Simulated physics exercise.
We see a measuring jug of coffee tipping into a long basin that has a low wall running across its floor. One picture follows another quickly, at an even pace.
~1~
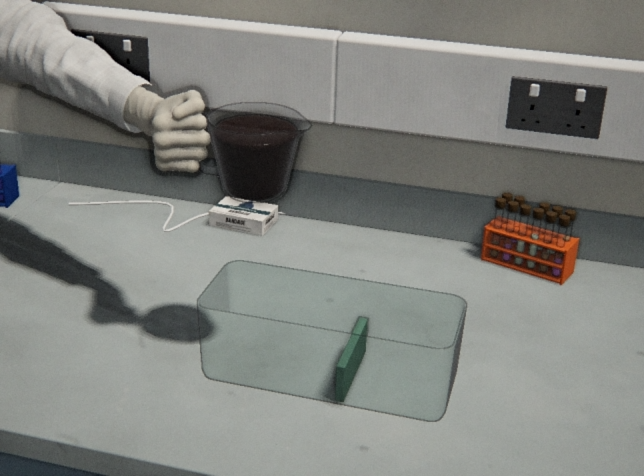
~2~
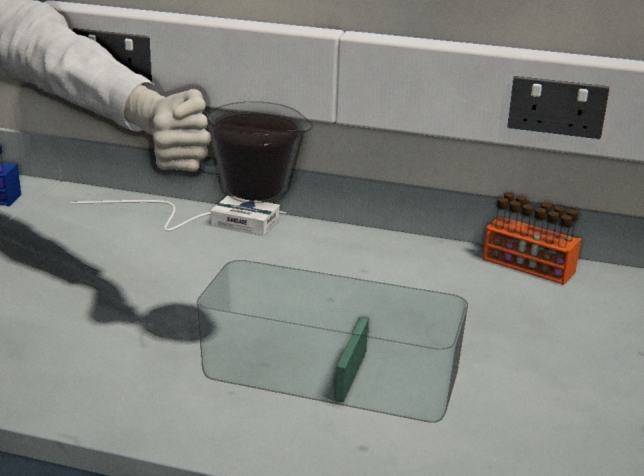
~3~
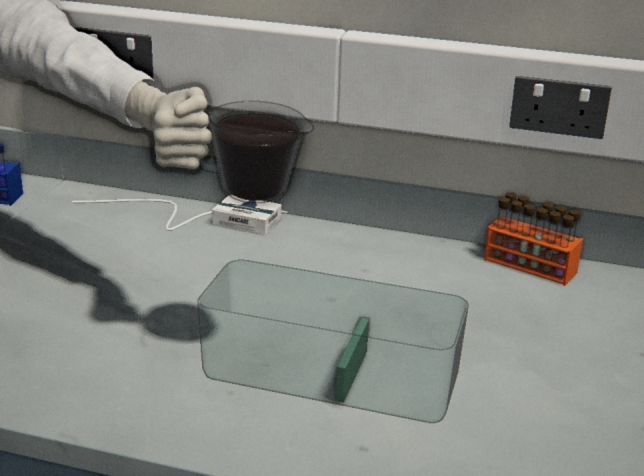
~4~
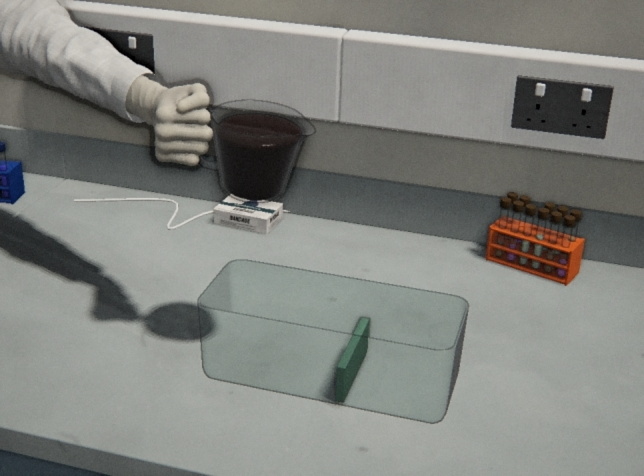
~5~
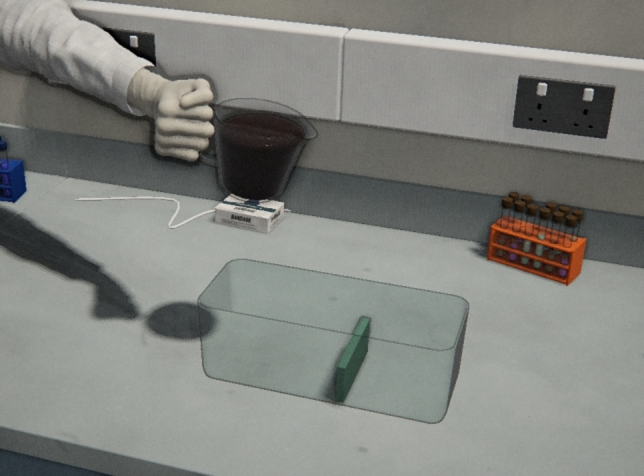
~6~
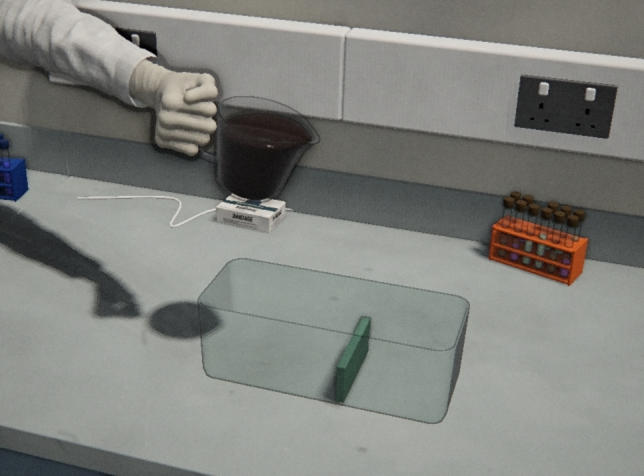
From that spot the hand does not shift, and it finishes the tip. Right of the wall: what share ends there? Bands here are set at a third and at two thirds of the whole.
The amount on the right comes to between a third and two thirds of the whole.
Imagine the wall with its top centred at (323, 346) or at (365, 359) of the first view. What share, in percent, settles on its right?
Roughly 85 % and 30 %.
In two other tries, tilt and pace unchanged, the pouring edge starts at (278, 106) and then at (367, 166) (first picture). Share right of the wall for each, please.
First place gives some 5 %, second place some 90 %.
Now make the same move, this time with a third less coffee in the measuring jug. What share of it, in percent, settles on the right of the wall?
About 15 in a hundred.
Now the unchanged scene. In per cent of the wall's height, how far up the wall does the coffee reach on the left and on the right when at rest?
On the left roughly 20, on the right roughly 30.
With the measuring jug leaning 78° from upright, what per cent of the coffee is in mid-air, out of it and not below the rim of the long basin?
Near 35 %.
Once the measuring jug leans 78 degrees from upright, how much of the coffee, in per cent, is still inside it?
It keeps around 55 per cent at that angle.
A moment on, the measuring jug is tipped on its side and 55 per cent is still to pour, 1 is left of the wall and 10 right of it.
Next, the measuring jug is tipped right over and 3 per cent is still to pour, 37 is left of the wall and 46 right of it.
Then the measuring jug is tipped right over and 0 per cent is still to pour, 50 is left of the wall and 46 right of it.
Later the measuring jug is tipped right over and 0 per cent is still to pour, 51 is left of the wall and 46 right of it.
At rest 51 per cent lies left of the wall, 46 right of it and 3 outside.
